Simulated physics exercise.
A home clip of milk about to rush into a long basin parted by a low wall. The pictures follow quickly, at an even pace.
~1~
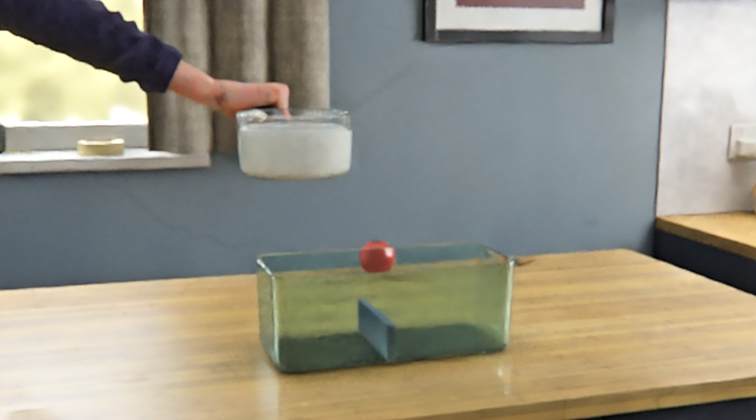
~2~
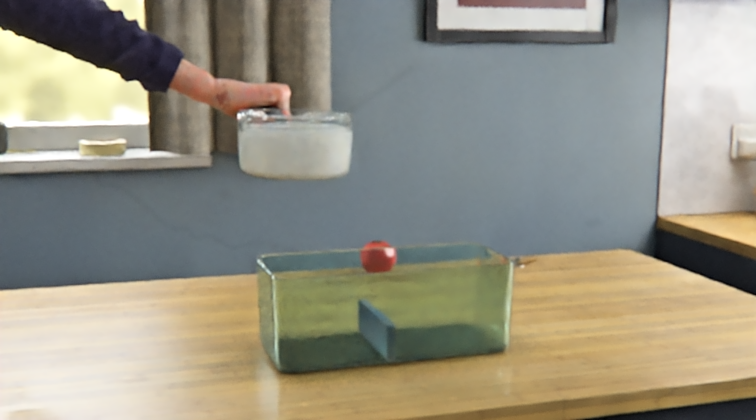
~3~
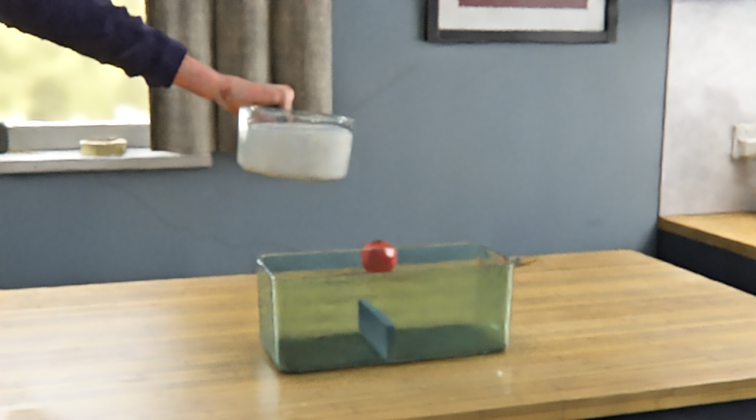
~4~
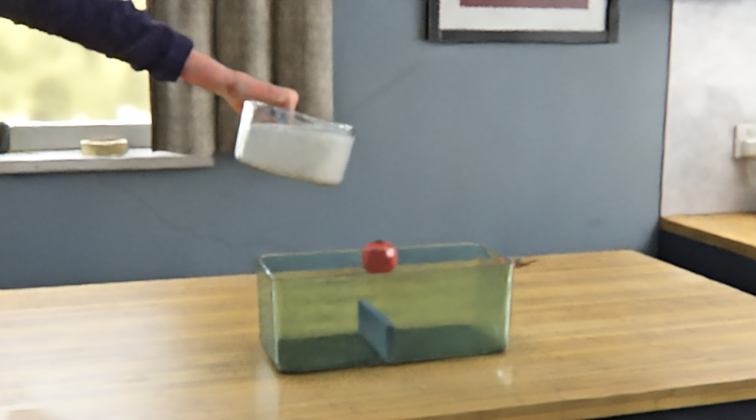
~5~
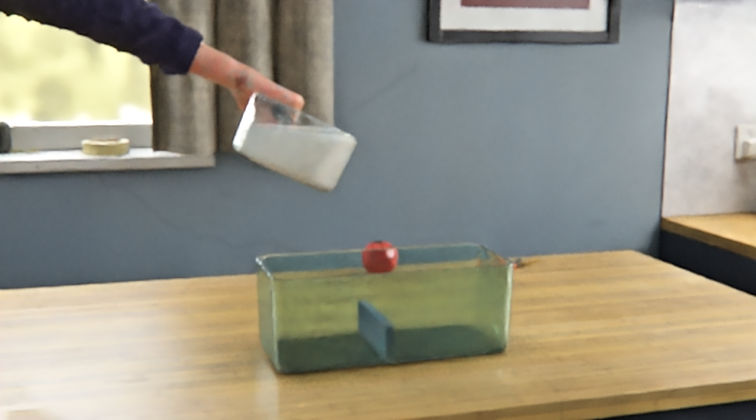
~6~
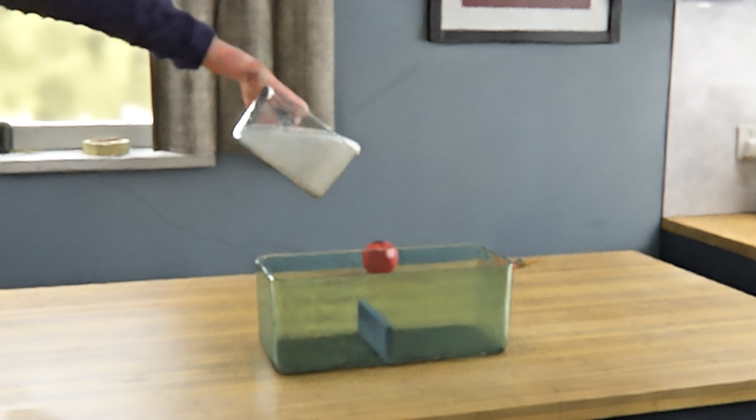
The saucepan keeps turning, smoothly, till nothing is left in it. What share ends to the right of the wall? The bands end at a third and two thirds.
In the end between a third and two thirds is right of the wall.
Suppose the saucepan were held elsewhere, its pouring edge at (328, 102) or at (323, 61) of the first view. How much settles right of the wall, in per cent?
About 35 and 40 per cent.
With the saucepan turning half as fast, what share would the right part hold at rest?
Near 75 %.
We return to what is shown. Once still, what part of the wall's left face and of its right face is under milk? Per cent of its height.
Near 40 on the left, 40 on the right.
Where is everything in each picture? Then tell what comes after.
In the first frame, it leans 0°; its right rim is at (349, 114); the milk meets the walls at (240, 128) and (346, 126); the long basin's rim runs from (265, 269) to (496, 253); the wall's top is at (376, 312).
In the second frame, it leans 2°; its right rim is at (350, 116); the milk meets the walls at (241, 128) and (347, 128).
In the third frame, it leans 7°; its right rim is at (352, 121); the milk meets the walls at (242, 127) and (347, 128).
In the fourth frame, it leans 15°; its right rim is at (353, 130); the milk meets the walls at (242, 127) and (349, 131).
In the fifth frame, it leans 25°; its right rim is at (354, 141); the milk meets the walls at (242, 129) and (353, 135).
In the sixth frame, it leans 38°; its right rim is at (352, 154); the milk meets the walls at (236, 128) and (344, 143); 4 per cent is over the edge.
A moment on, the saucepan is tipped right over and 20 per cent is still to pour, 1 is left of the wall and 28 right of it.
Next, the saucepan is tipped right over and 3 per cent is still to pour, 30 is left of the wall and 60 right of it.
Then the saucepan is tipped right over and 0 per cent is still to pour, 41 is left of the wall and 54 right of it.
Later the saucepan is tipped right over and 0 per cent is still to pour, 43 is left of the wall and 54 right of it.
At rest 43 per cent lies left of the wall, 54 right of it and 3 outside.
